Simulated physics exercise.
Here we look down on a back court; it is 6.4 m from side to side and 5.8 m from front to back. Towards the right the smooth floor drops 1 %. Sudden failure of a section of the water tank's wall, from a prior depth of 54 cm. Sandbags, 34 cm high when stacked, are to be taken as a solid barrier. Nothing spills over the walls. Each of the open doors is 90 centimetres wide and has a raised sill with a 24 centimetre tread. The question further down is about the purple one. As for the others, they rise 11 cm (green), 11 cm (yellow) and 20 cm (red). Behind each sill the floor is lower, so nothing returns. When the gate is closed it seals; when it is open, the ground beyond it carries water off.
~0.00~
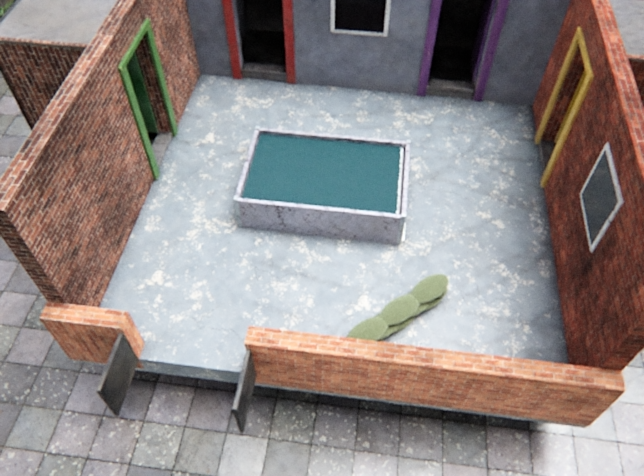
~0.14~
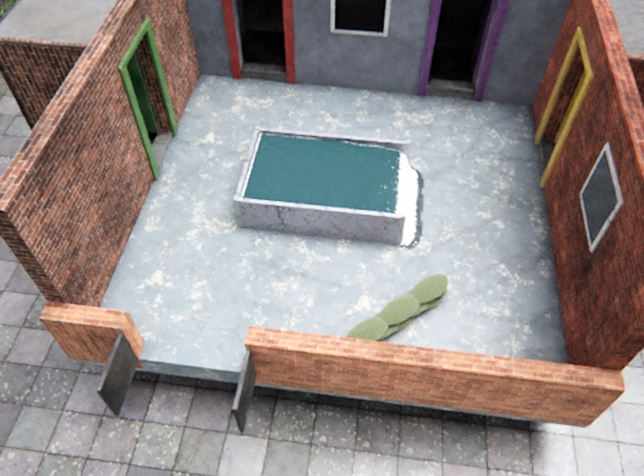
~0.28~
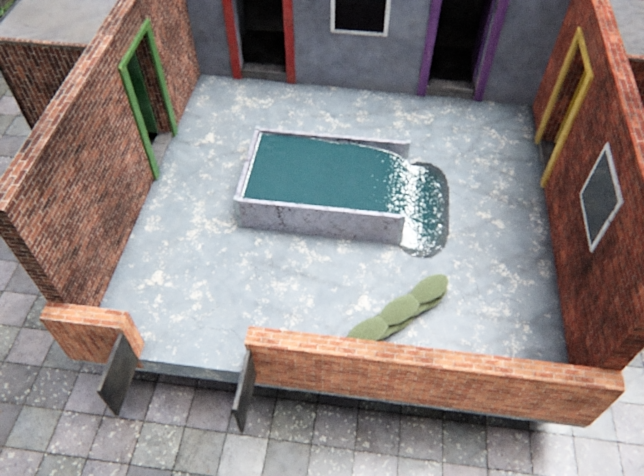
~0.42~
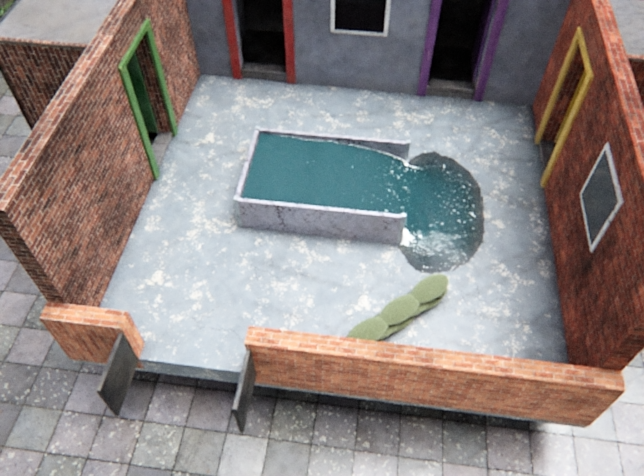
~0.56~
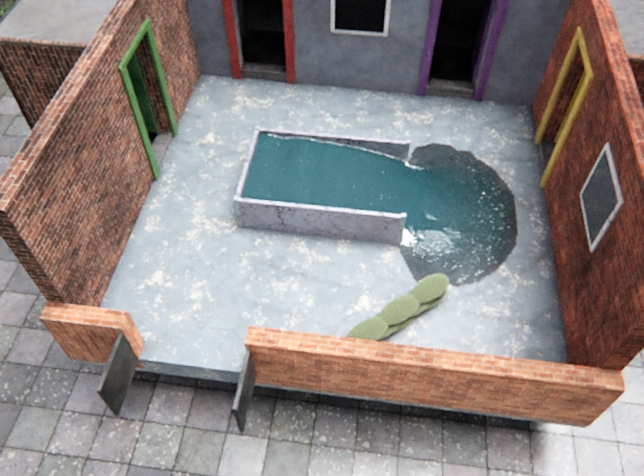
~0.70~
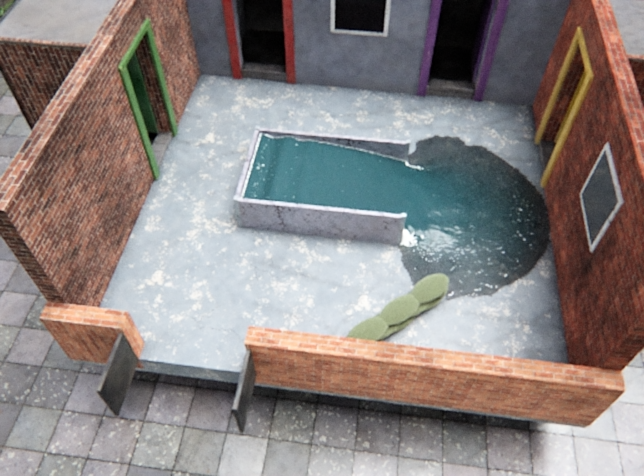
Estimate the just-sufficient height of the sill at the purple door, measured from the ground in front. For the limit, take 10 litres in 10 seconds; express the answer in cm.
I would say 9 cm.
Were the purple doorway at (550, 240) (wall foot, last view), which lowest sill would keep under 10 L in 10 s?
About 28 cm.
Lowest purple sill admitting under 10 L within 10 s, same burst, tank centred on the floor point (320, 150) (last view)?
Roughly 10.5 centimetres.
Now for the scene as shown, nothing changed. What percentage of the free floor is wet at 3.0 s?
35 %.
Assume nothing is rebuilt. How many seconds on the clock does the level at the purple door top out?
Around 9.0 seconds.
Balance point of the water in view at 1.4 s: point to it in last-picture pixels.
Centre estimate: (388, 202) px, approximately.
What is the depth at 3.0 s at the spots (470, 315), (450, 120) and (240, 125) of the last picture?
Respectively 1 cm, 2 cm and 0 cm.
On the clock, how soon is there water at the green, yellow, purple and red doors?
Green at 6.5 seconds, yellow at 1.0 seconds, purple at 2.6 seconds, red at 4.5 seconds.
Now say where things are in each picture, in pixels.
The water tank at (326, 173) is whole and still, 54 cm deep; the purple door at (459, 51) is dry, in the first frame.
Water pours out at (401, 196) and has run 0.2 m, to (412, 241); about 10 cm deep outside, 54 cm at the back, in the second frame.
The front is at (444, 221), 0.7 m from the gap at (401, 197); 1.1 m2 of floor is wet, 54 cm left at the back, in the third frame.
The gap is at (401, 198), the front 1.2 m out at (475, 242); the back of the water tank holds 54 cm, in the fourth frame.
Water pours out at (401, 199) and has run 1.7 m, to (511, 237); about 6 cm deep outside, 54 cm at the back, in the fifth frame.
Water pours out at (401, 199) and has run 2.2 m, to (542, 240); about 5 cm deep outside, 49 cm at the back; the purple door at (459, 51), 3.0 m from the gap, is still 1.5 m from the nearest water, in the sixth frame.
After 1.4 s water covers 25 % of the floor, deepest (32 cm) near (544, 223); it has not reached the purple door.
After 3.0 s water covers 35 % of the floor, deepest (31 cm) near (567, 397); 8 cm at the purple door, 0 litres in over its 21 cm sill.
After 10.0 s water covers 90 % of the floor, deepest (12 cm) near (533, 138); 10 cm at the purple door, 0 litres in over its 21 cm sill.
At the purple door as built, the water arrived by 2.7 s and peaked near 12 cm at 9.0 s.
With a sill of 8 cm, 15 litres would have come in within the 10 s; with 10.5 cm, 3 litres. So under 10 litres takes about 9 cm.
